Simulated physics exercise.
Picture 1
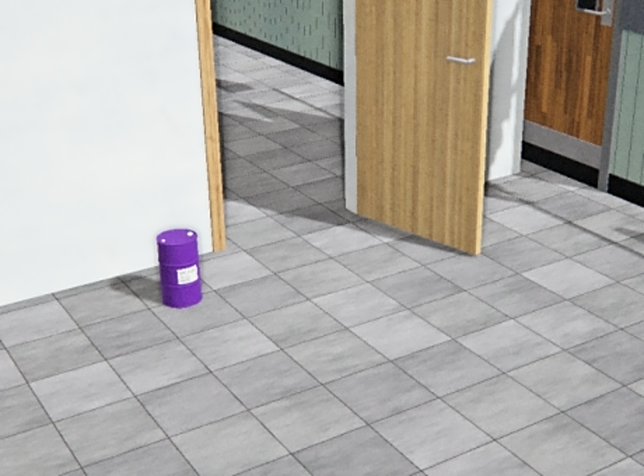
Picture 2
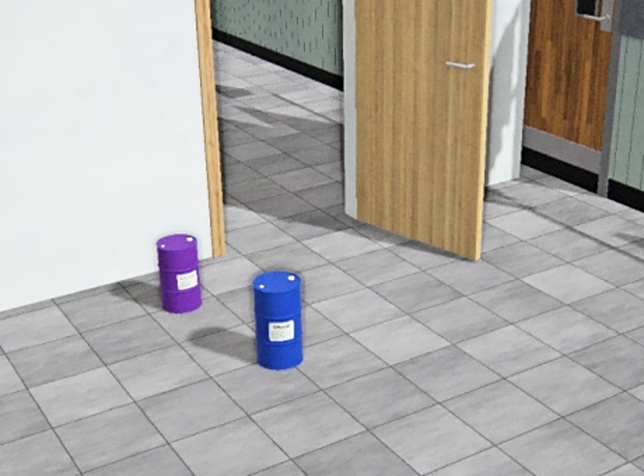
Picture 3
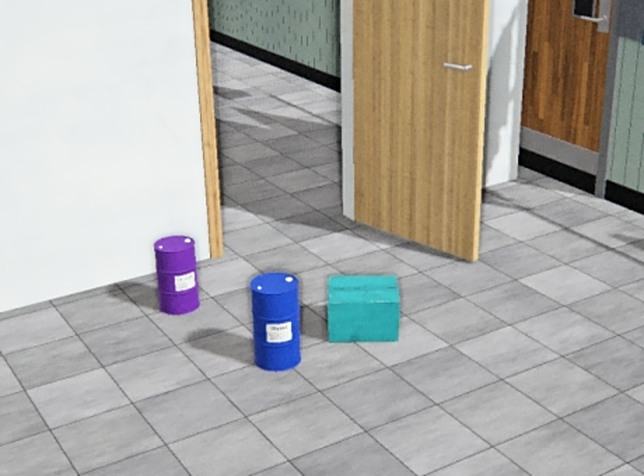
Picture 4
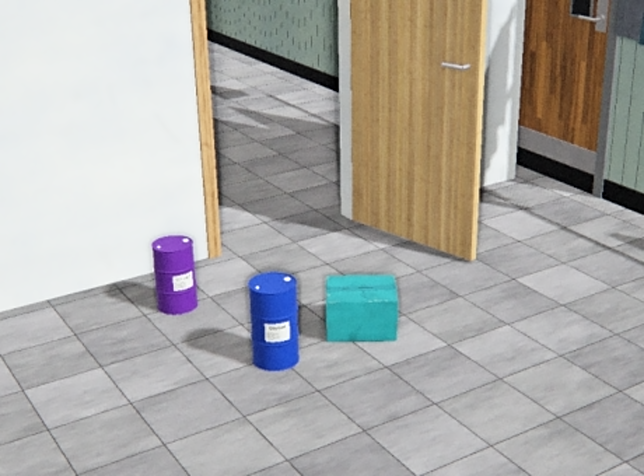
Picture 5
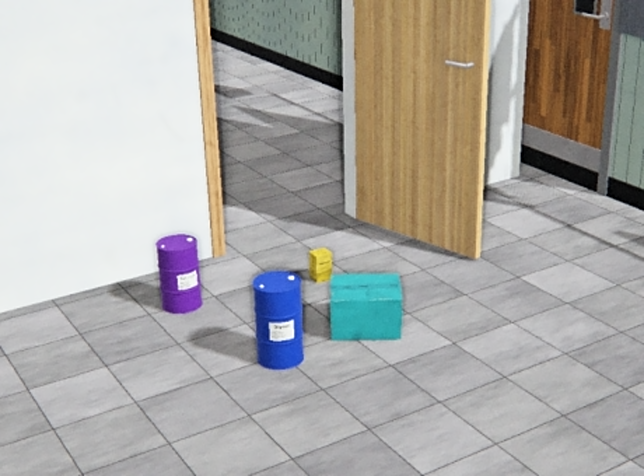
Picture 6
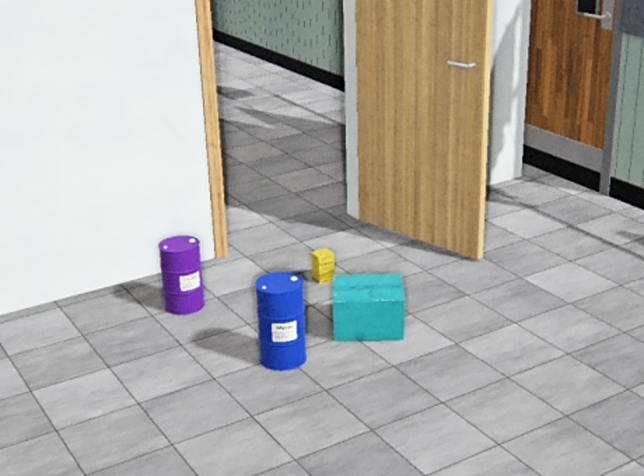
A wide open door standing still beside a purple canister as a blue canister, turquoise box and yellow carton appear in turn.
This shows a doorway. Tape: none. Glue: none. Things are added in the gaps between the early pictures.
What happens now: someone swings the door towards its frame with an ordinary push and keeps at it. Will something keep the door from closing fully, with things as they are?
No, the door is likely to swing home.
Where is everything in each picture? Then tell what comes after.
Door wide open and still, in the first picture.
Door wide open and still; purple canister (179, 274), in the second picture.
Door wide open and still; blue canister (276, 322); purple canister (177, 275), in the third picture.
Door wide open and still; turquoise box (361, 308); blue canister (274, 322), in the fourth picture.
Door wide open and still; purple canister (179, 274); turquoise box (366, 306), in the fifth picture.
Door wide open and still; yellow carton (323, 266); blue canister (281, 321), in the sixth picture.
Then, 1.10 s later than the last frame, door at 76°.
Then, 1.90 s later than the last frame, door at 40°; yellow carton moved about its own width near (302, 265).
Then, 2.20 s later than the last frame, door at 28°; yellow carton moved well along near (271, 262).
Then, 2.50 s later than the last frame, door at 15°; yellow carton moved well along near (243, 257).
When it is over, door at 0°; moved from the start, yellow carton; the other 3 as before. End places, in pixels of the last picture, yellow carton near (235, 255).
